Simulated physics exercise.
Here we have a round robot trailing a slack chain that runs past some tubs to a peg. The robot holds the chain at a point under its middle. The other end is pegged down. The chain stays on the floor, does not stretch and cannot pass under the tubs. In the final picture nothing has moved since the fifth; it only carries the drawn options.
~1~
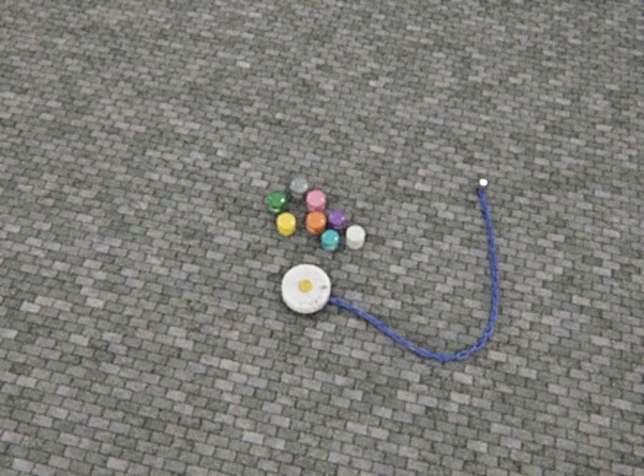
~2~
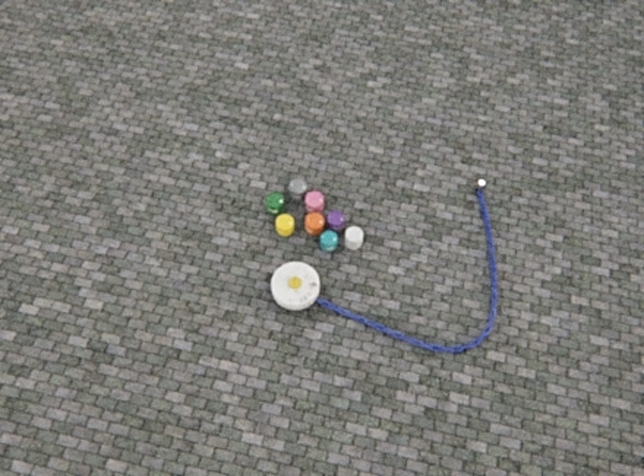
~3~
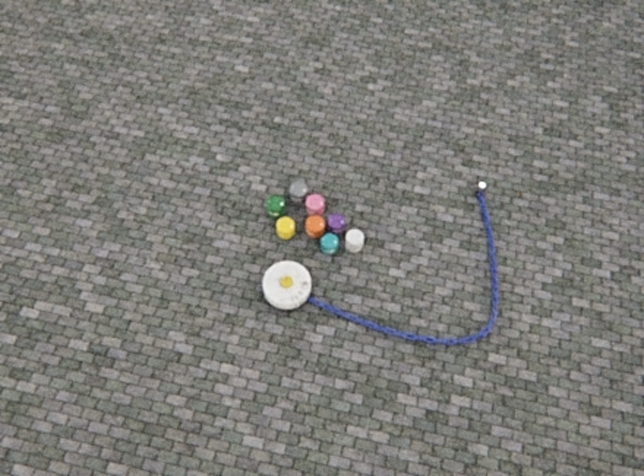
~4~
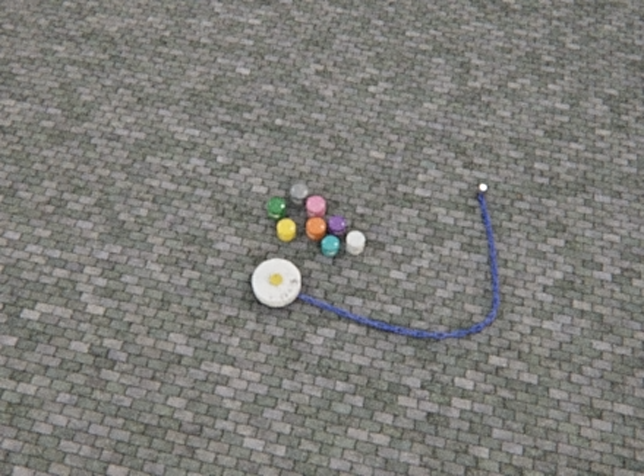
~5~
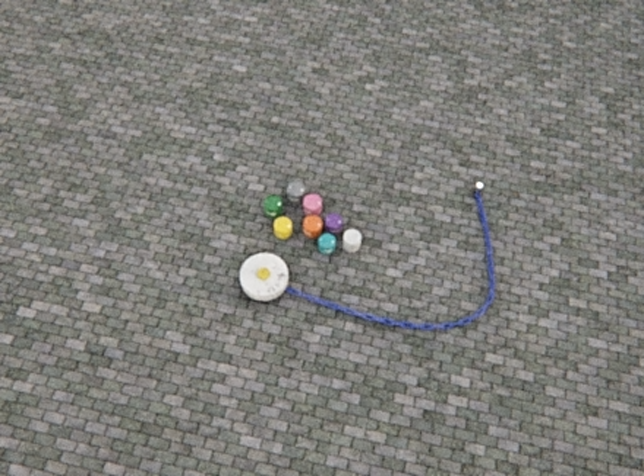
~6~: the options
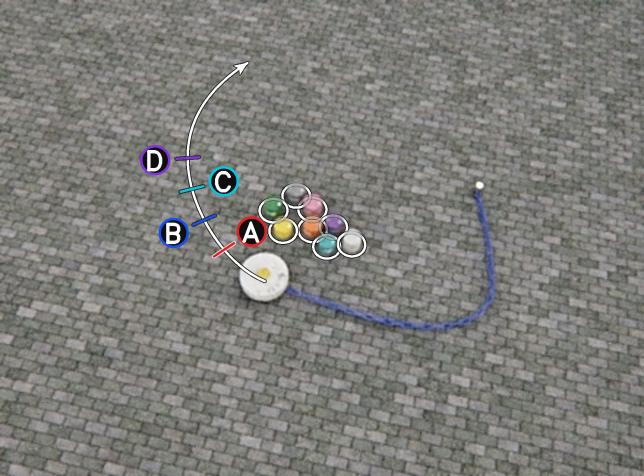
The clip shows a round white robot with a blue cord trailing to a fixed point at right, sliding slowly a short way left across grey paving, below a cluster of small coloured tubs that stay still.
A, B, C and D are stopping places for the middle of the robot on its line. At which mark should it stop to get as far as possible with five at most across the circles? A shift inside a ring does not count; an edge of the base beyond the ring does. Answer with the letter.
Up to mark D.
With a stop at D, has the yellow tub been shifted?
By then, yes.
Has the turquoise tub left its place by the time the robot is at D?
By then, yes.
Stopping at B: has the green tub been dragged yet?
No.
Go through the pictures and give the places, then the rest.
The first picture shows grey tub (300, 189); white tub (355, 237); green tub (277, 203).
The second picture shows robot (295, 286); peg (480, 187).
The third picture shows robot (287, 286); pink tub (315, 206).
The fourth picture shows robot (277, 283); turquoise tub (330, 246).
The fifth picture shows robot (264, 278); grey tub (296, 193); white tub (352, 241); green tub (273, 207).
On the marked copy, A at (224, 250); B at (204, 220); C at (192, 189); D at (188, 158); the route from (265, 281) via (188, 162) to (248, 63).
With D. Early on, robot (219, 241).
Further on, robot (194, 195).
At the end, robot (186, 154); purple tub (334, 221); turquoise tub (328, 235); yellow tub (288, 218); white tub (348, 230); three over the rings.
As for the rest, A is within the limit but short; B is within the limit but short; C is within the limit but short.
